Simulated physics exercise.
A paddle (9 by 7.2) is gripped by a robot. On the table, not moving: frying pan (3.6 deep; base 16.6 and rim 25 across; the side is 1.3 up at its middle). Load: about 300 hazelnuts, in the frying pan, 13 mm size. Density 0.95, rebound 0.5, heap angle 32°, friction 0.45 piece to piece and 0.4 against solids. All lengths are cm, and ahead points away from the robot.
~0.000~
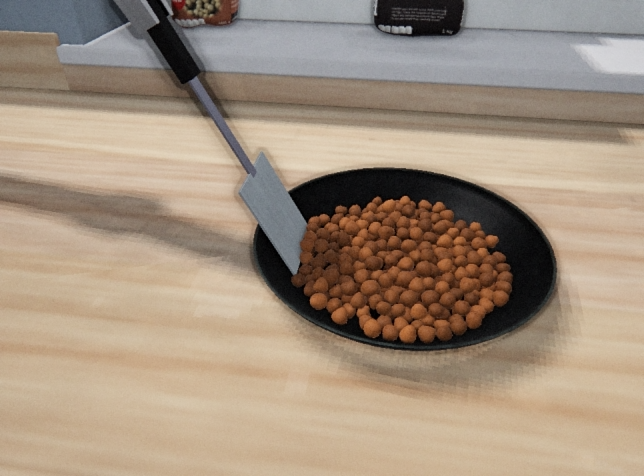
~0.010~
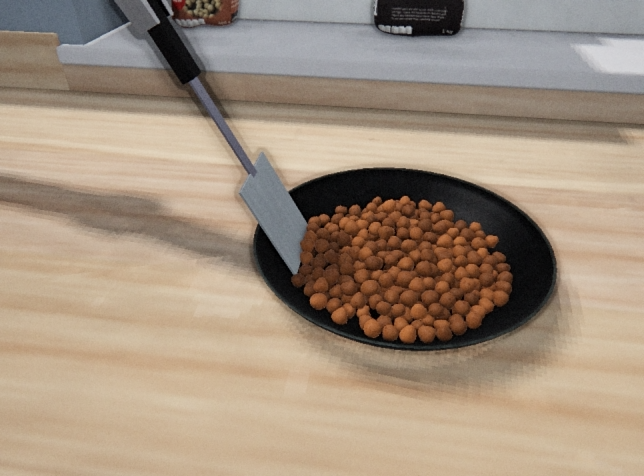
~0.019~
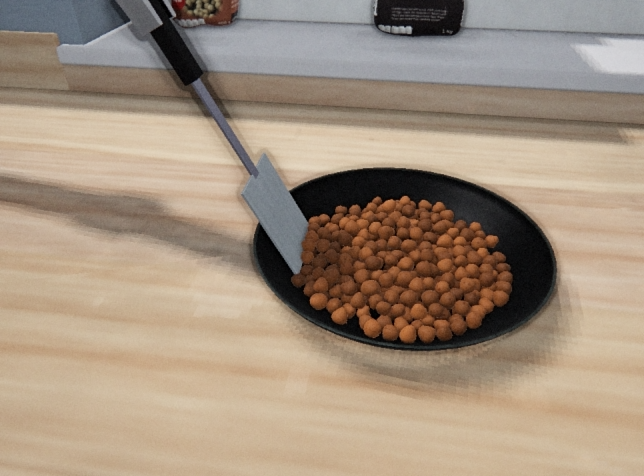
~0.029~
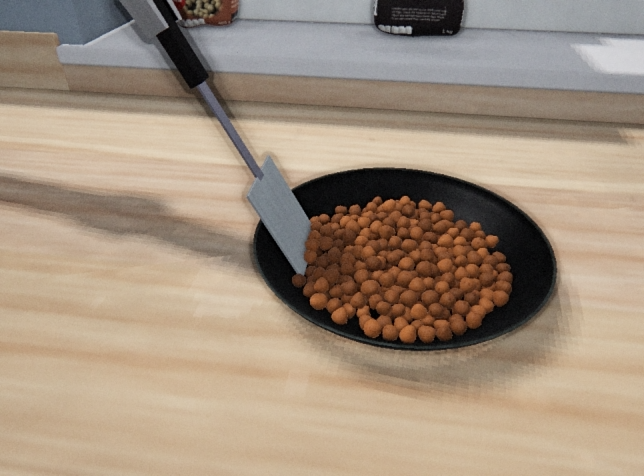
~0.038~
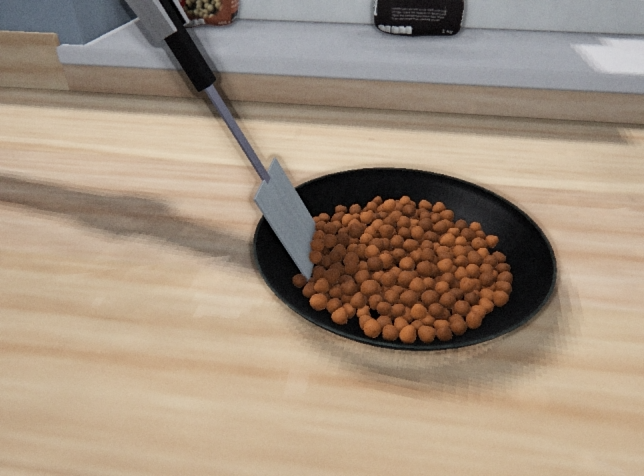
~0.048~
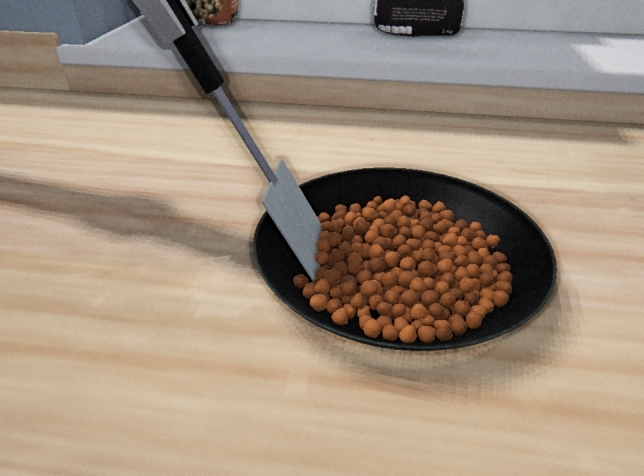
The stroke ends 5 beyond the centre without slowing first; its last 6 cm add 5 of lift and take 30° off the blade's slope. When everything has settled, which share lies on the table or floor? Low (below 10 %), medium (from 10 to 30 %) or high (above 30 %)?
A low share, below 10 %, ends on the table or floor.
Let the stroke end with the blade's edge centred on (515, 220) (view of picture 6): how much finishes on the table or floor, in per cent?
Some 25 per cent.
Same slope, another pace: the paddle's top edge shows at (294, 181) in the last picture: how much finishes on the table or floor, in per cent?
Some 20 per cent.
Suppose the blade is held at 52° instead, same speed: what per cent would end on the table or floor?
It would be near 5 per cent.
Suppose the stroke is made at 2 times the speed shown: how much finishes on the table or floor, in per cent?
Some 20 per cent.
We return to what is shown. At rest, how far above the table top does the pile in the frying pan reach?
Roughly 5.0 cm.
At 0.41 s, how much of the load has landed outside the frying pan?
Roughly 5 per cent.
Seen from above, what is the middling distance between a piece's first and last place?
About 2 cm.
After 0.11 s, sloping 62°, highest piece 5 above the table; 296 in the frying pan.
After 0.18 s, sloping 49°, highest piece 6 above the table; 296 in the frying pan.
After 0.41 s, sloping 32°, highest piece 5 above the table; 282 in the frying pan, 13 on the table or floor, 1 on the blade or in flight.
After 1.46 s, sloping 32°, highest piece 4 above the table; 282 in the frying pan, 14 on the table or floor.
At rest, 282 in the frying pan, 14 on the table or floor. That is 5 % on the table or floor.
